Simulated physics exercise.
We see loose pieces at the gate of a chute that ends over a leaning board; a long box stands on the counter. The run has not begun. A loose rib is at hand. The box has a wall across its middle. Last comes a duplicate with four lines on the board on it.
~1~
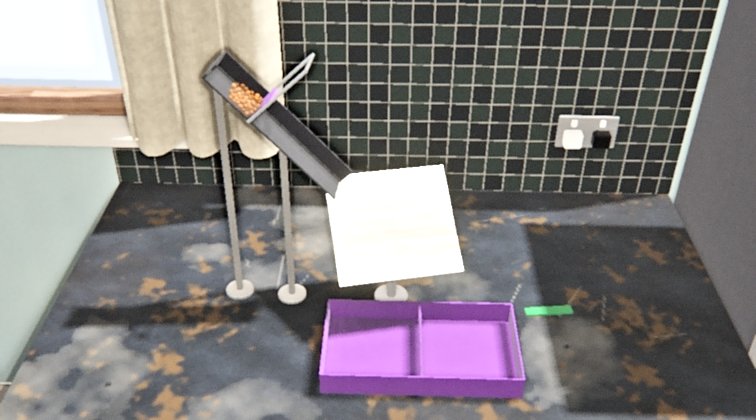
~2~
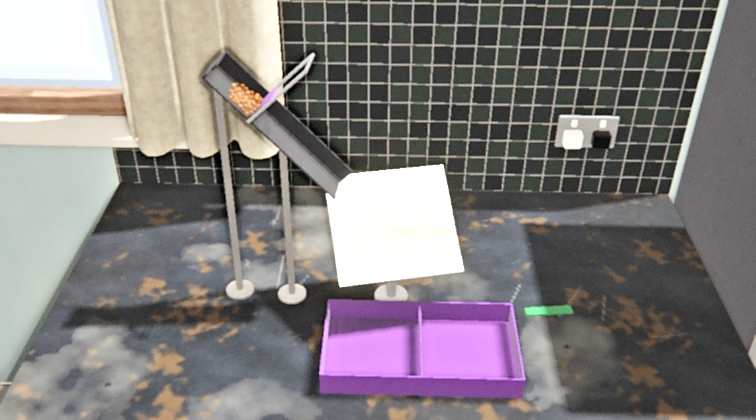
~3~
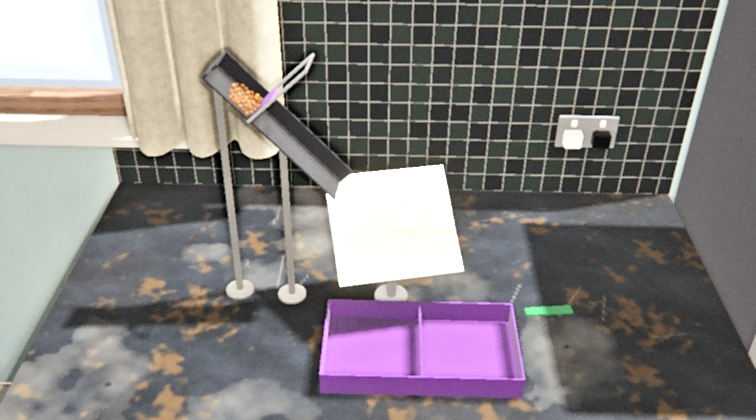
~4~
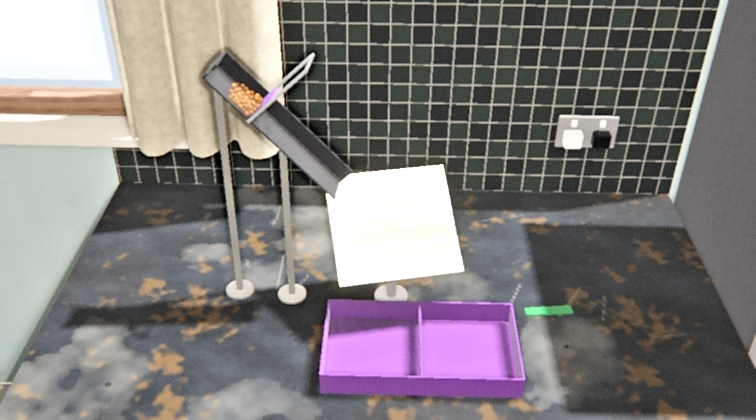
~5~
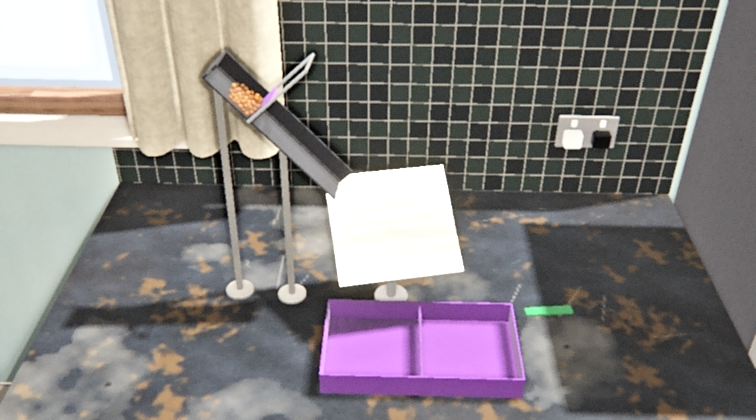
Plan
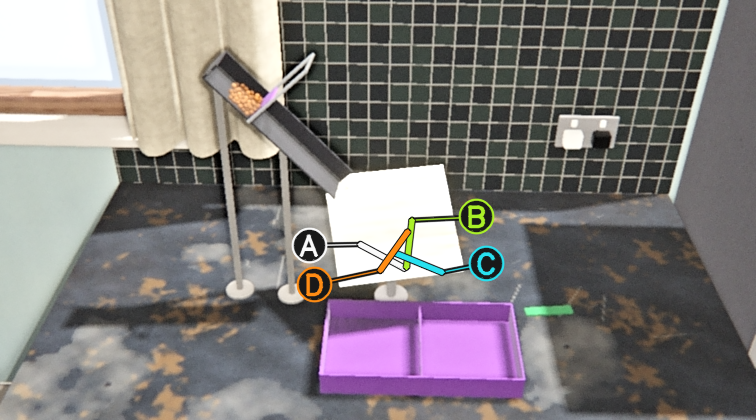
Purple divided box standing on a dark mottled counter below a tilted white board and a black chute holding motionless orange pieces.
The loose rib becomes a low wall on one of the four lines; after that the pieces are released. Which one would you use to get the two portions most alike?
Choose C.
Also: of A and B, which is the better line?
It is B.
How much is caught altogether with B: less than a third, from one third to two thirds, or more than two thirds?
It is more than two thirds.
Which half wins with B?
More lands on the left.
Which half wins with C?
More lands on the right.
On the marked copy, line A from (360, 244) to (404, 268); line B from (412, 220) to (406, 267); line C from (395, 253) to (442, 272); line D from (407, 231) to (380, 270).
Choosing A, of what is caught, not one piece in the left half, every piece in the right.
Choosing B, of what is caught, the larger part in the left half, about a tenth in the right.
Choosing C, of what is caught, roughly a third in the left half, roughly two thirds in the right.
Choosing D, of what is caught, almost all in the left half, about a tenth in the right.
